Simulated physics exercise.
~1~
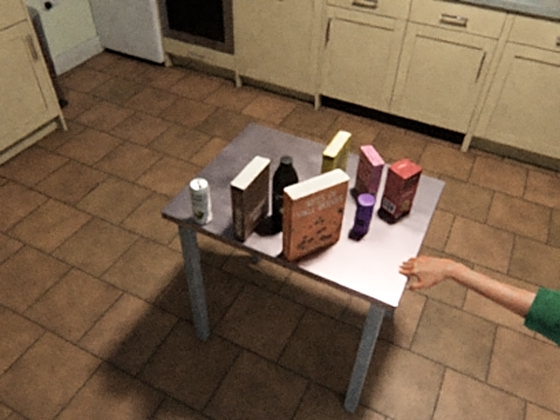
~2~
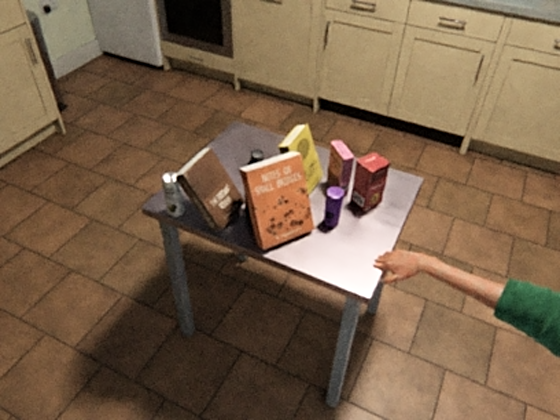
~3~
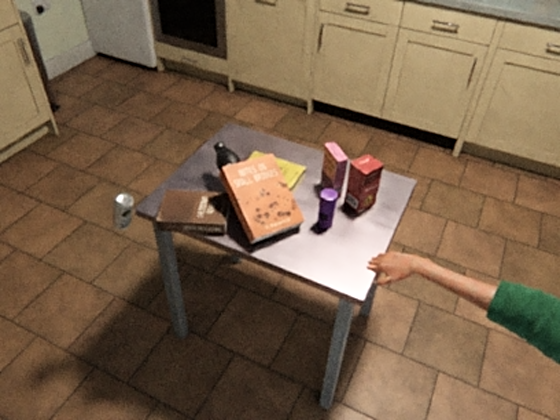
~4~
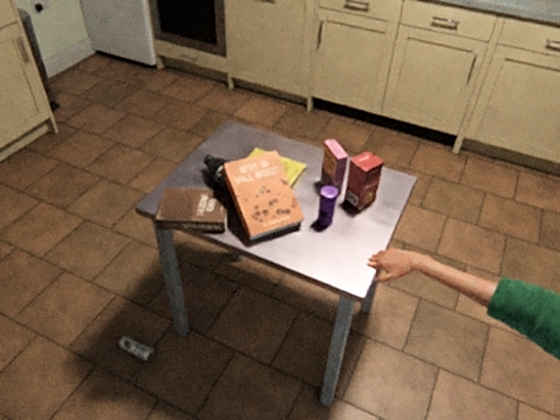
A small table shifts left in a kitchen as a green-sleeved hand touches its edge, making three books lean and fall along with a black bottle. A white can drops to the tiled floor and ends lying there, while pink, purple and red items stay standing.
